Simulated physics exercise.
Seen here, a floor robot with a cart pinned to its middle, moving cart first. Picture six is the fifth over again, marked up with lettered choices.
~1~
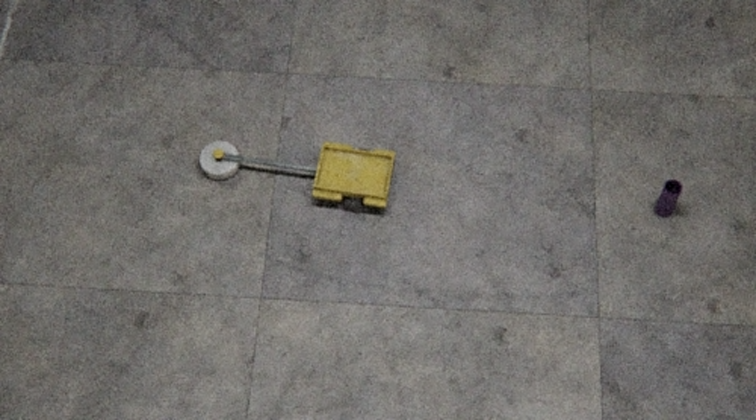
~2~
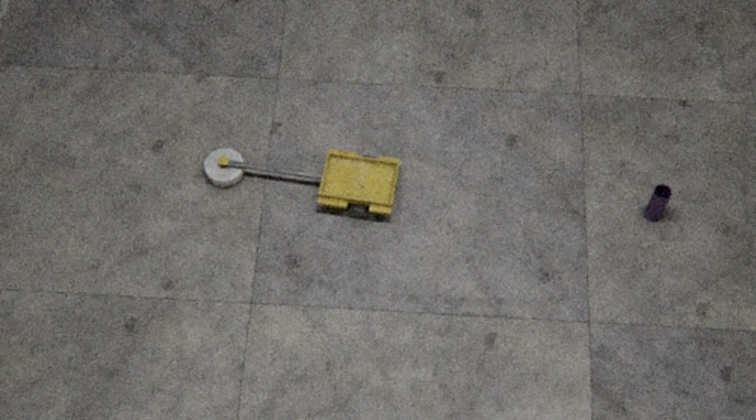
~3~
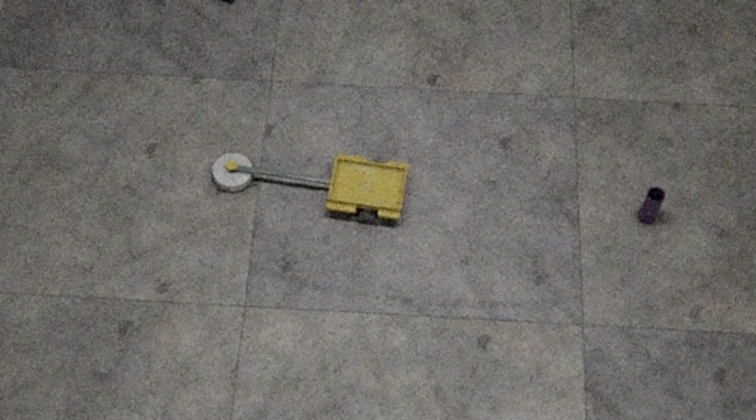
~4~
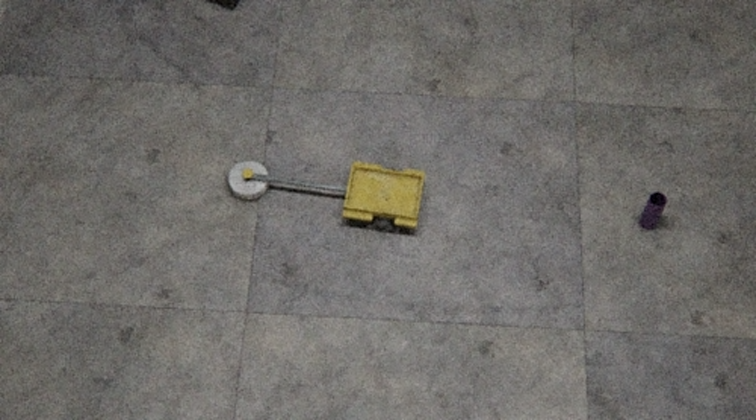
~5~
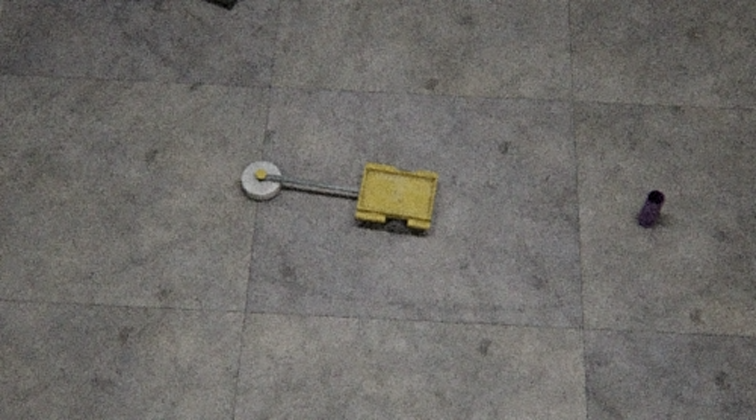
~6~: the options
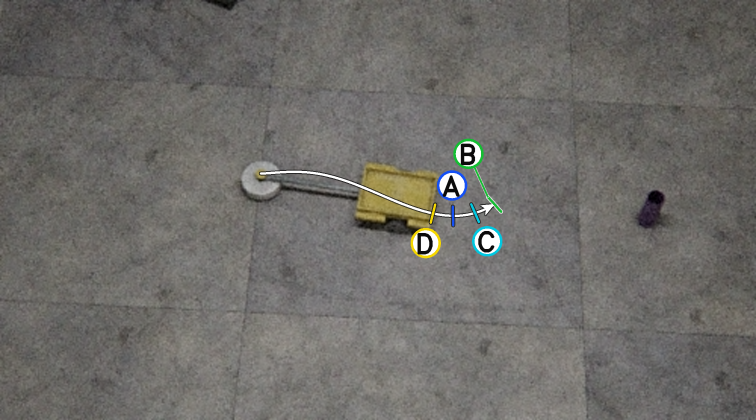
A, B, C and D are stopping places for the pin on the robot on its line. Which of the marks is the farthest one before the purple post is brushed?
Mark A.
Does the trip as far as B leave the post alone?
No.
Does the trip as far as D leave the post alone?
Yes.
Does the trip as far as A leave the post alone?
For that mark, yes.
On the marked copy, A at (453, 216); B at (495, 204); C at (475, 213); D at (433, 214); the route from (261, 174) via (382, 195) to (495, 204).
Taking A. A third of the way, robot (330, 182), cart (464, 208).
Two thirds of the way, robot (395, 207), cart (535, 222).
When it is over, robot (452, 221), cart (594, 229); nothing has been touched.
As for the rest, B is too far, the post has been hit; C is too far, the post has been hit; D is safe but short.
